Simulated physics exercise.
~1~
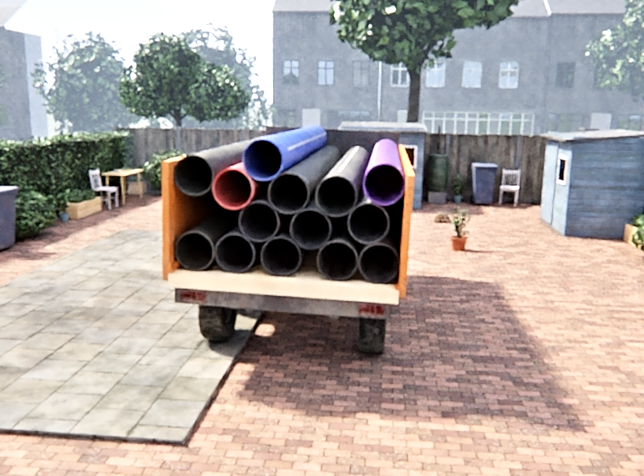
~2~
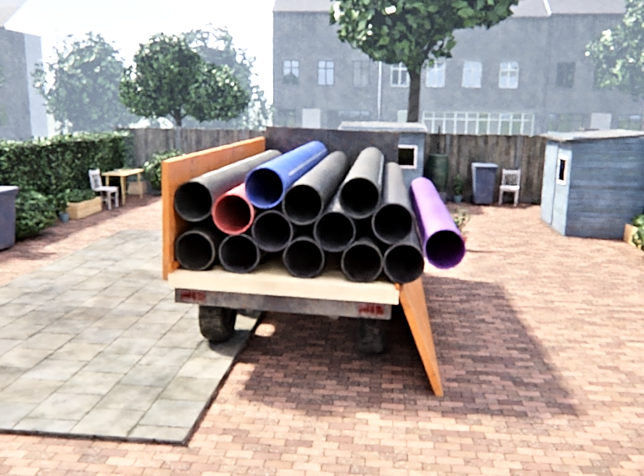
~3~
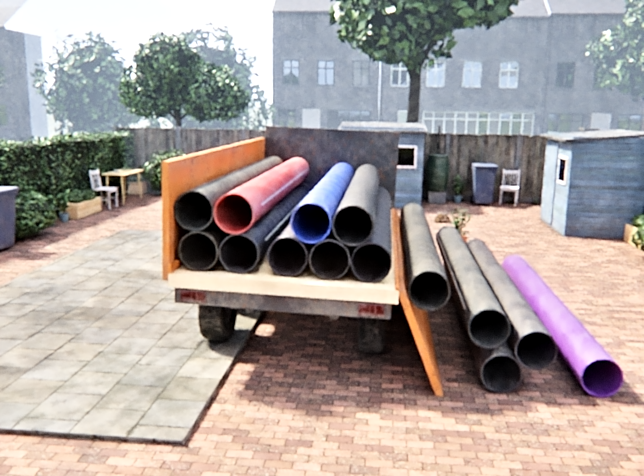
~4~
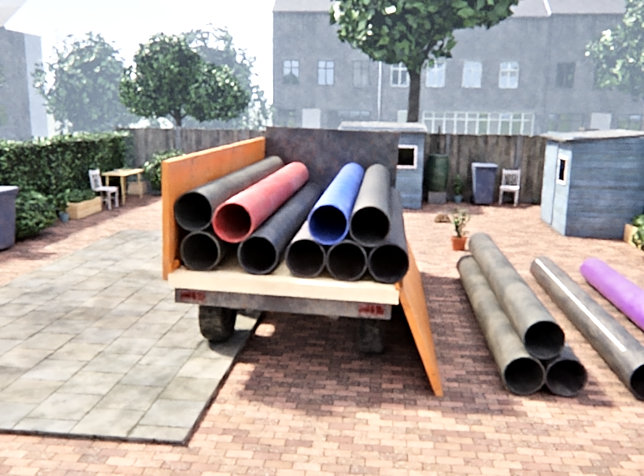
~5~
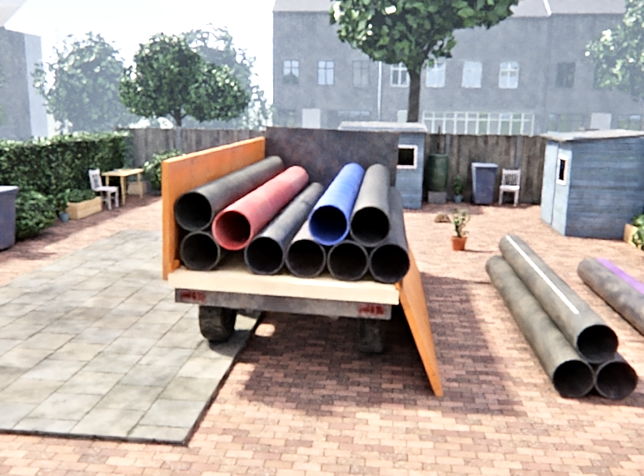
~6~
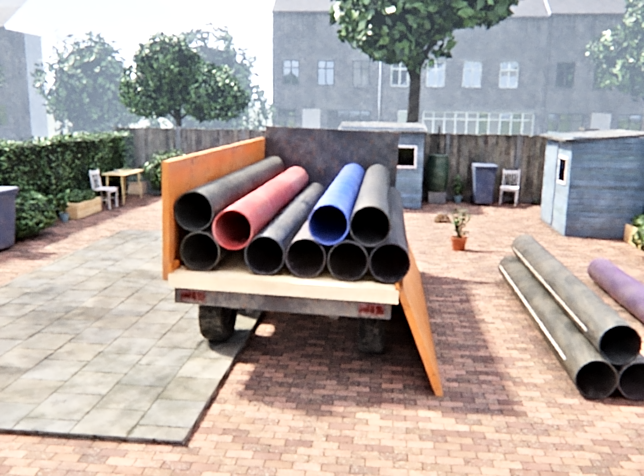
Pipes stacked on a parked trailer, mostly black with one red, one blue and one purple, shift right as the right side drops open; the purple one and several black ones tumble off and roll across the brick paving, while red and blue stay on top of the remaining load.
